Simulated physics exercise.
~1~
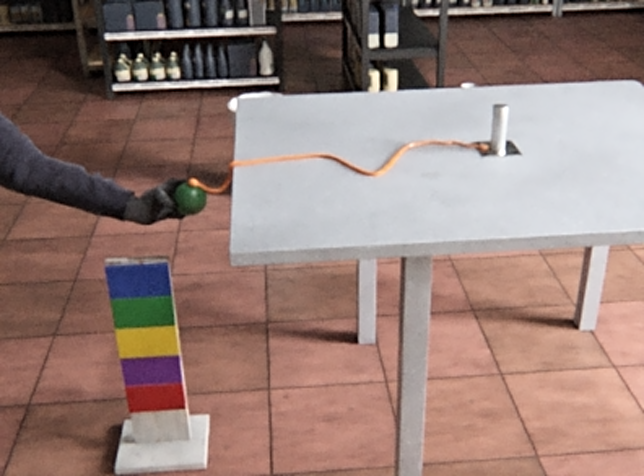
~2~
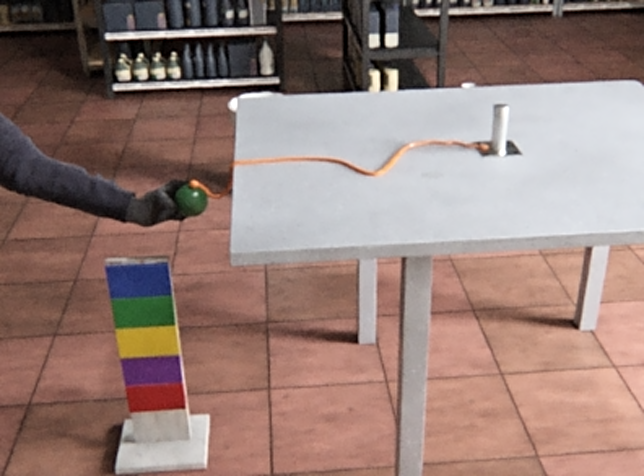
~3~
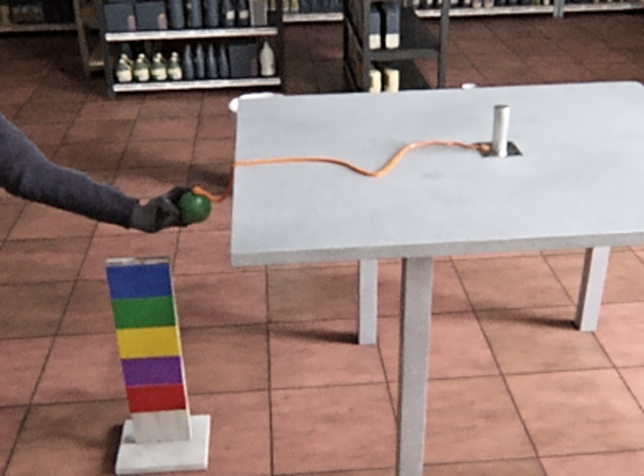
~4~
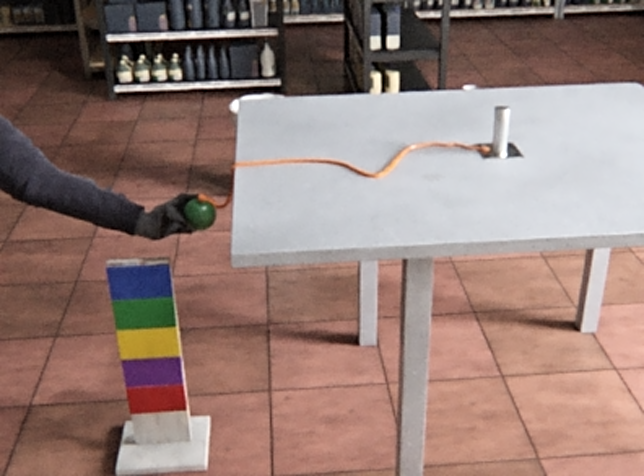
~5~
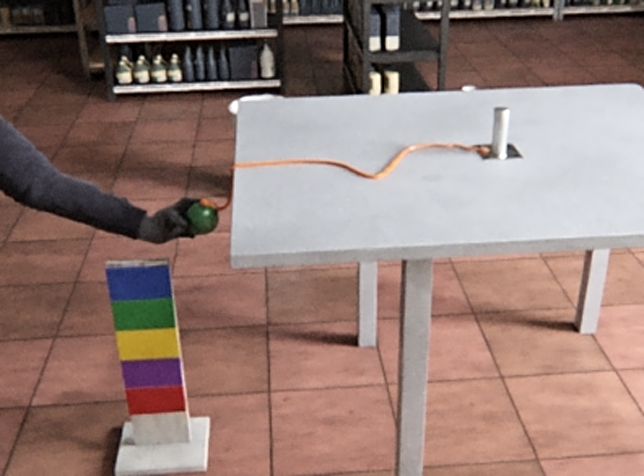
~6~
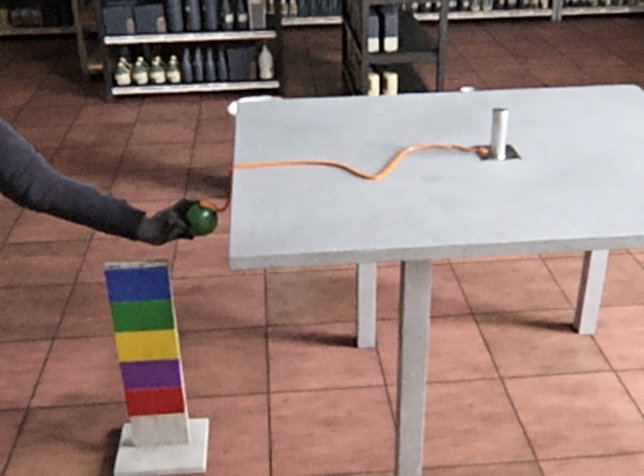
The footage shows a gloved hand holding a green apple on an orange lead beside a gray table, above a stand with coloured bands; the hand shifts slightly right and down, then stays nearly still while the lead barely moves.
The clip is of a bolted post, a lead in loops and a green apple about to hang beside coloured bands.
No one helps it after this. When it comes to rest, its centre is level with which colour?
The green one.
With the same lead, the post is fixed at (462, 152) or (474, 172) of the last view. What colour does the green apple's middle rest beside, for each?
For the first try, yellow; for the second, yellow.
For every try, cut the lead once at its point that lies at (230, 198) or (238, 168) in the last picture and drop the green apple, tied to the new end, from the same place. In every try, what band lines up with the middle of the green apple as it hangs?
Taking them in turn, you'd get blue, then no band.
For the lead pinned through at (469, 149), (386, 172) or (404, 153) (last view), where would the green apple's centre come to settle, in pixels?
Near (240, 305), then (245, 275), then (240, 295).
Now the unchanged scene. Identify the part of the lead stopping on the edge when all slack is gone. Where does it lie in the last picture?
You'll find it somewhere near (296, 163).
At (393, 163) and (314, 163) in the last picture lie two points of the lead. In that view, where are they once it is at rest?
I'd say about (364, 163) for one and about (248, 172) for the other.
A little later, apple near (218, 306); level with green.
Next, apple near (263, 306); level with green.
Later still, apple near (244, 310); level with green.
When it is over, apple near (239, 310); level with green. At green.
